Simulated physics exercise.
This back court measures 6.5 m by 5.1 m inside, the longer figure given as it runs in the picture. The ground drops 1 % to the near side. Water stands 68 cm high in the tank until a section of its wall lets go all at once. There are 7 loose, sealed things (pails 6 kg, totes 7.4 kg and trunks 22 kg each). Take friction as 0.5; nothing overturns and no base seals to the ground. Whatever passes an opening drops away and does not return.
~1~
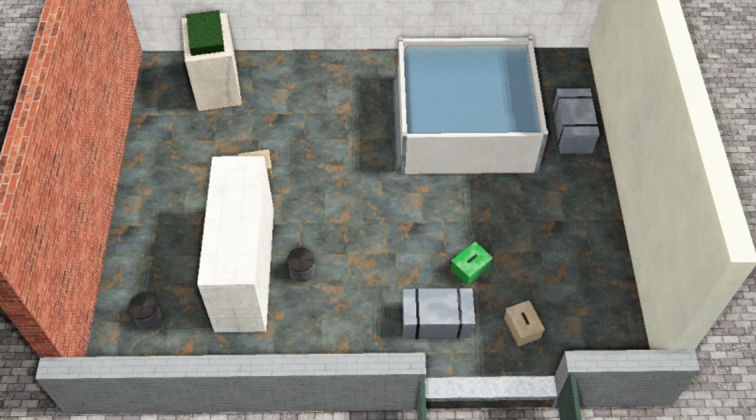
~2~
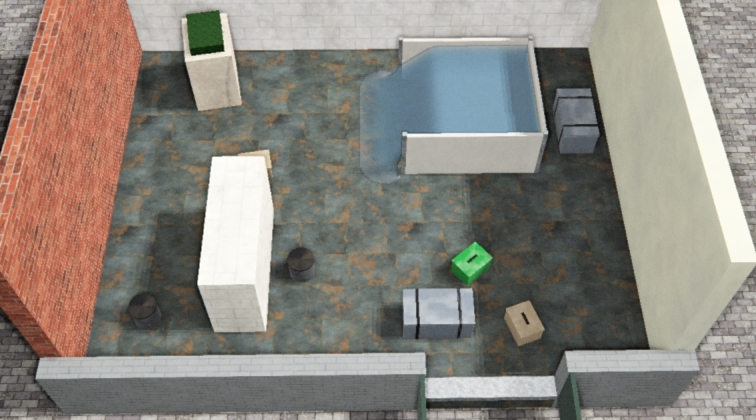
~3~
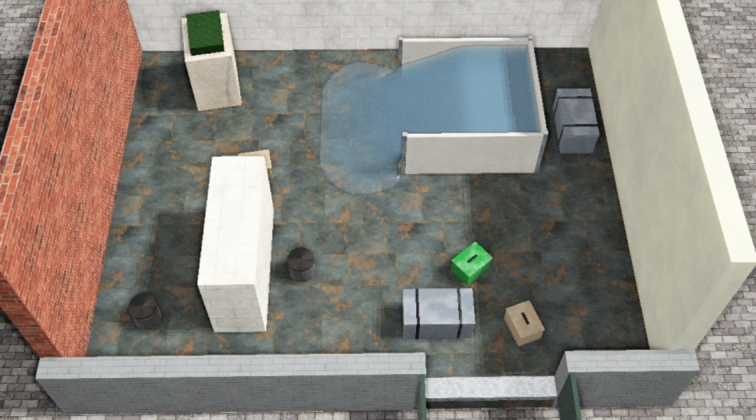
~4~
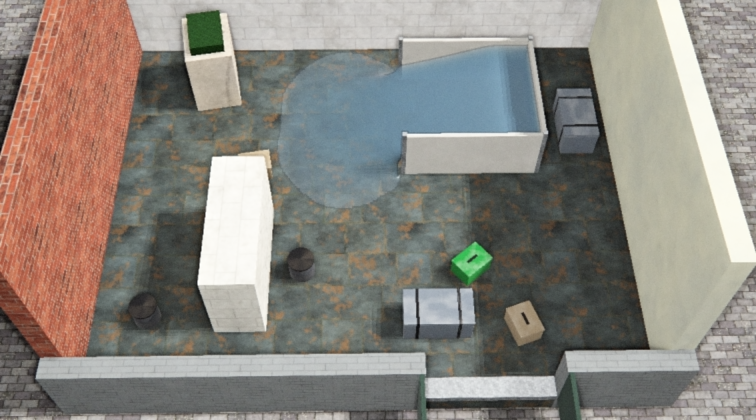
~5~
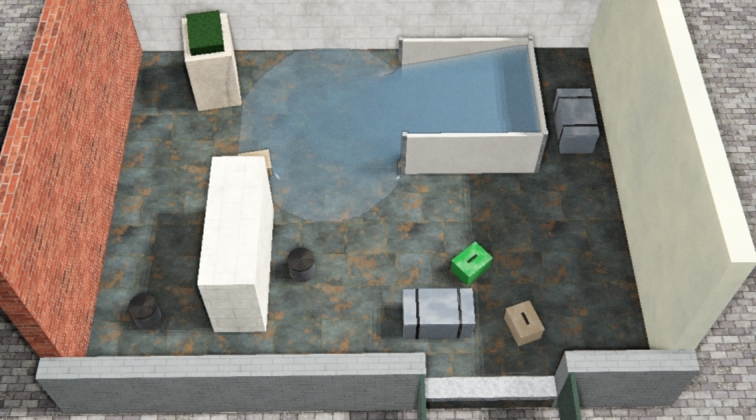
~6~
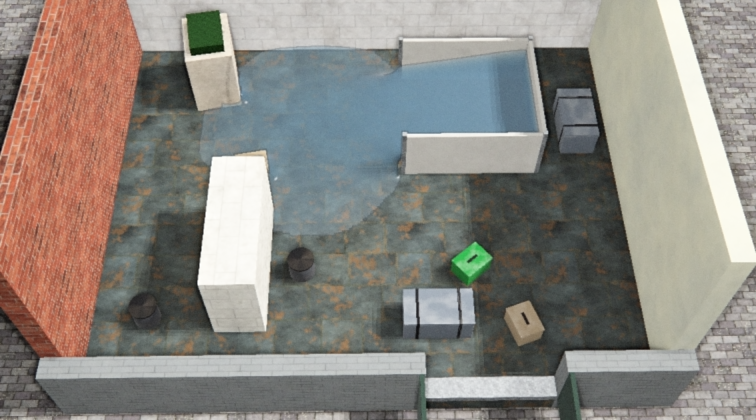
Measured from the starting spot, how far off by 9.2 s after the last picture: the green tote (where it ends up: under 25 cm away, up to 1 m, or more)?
The green tote is nudged along.
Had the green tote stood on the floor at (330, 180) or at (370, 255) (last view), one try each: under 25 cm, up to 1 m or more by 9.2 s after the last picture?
In turn: It ends far away; it ends far away.
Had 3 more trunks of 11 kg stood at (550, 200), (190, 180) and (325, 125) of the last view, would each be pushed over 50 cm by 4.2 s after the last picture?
In turn: Short of it, past it, more.
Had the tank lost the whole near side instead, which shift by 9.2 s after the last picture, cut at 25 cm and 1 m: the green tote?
In that case the green tote ends far away.
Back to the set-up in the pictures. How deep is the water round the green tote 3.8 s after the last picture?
Roughly 0 cm.
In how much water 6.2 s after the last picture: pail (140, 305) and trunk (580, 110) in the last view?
About 7 and 2 cm.
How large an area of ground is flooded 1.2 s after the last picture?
Roughly 16 m2.
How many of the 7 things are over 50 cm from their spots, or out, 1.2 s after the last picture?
I count 1.
Then, 1.2 s after the last picture the green tote is near (472, 259), 0.0 m from its start, aground; 0 of 7 are out; 1 afloat.
Then, 3.8 s after the last picture the green tote is near (472, 259), 0.0 m from its start, aground; 0 of 7 are out; 2 afloat.
Then, 6.2 s after the last picture the green tote is near (495, 241), 0.4 m from its start, aground; 0 of 7 are out; 0 afloat.
Then, 9.2 s after the last picture the green tote is near (494, 240), 0.4 m from its start, afloat; 0 of 7 are out; 6 afloat.
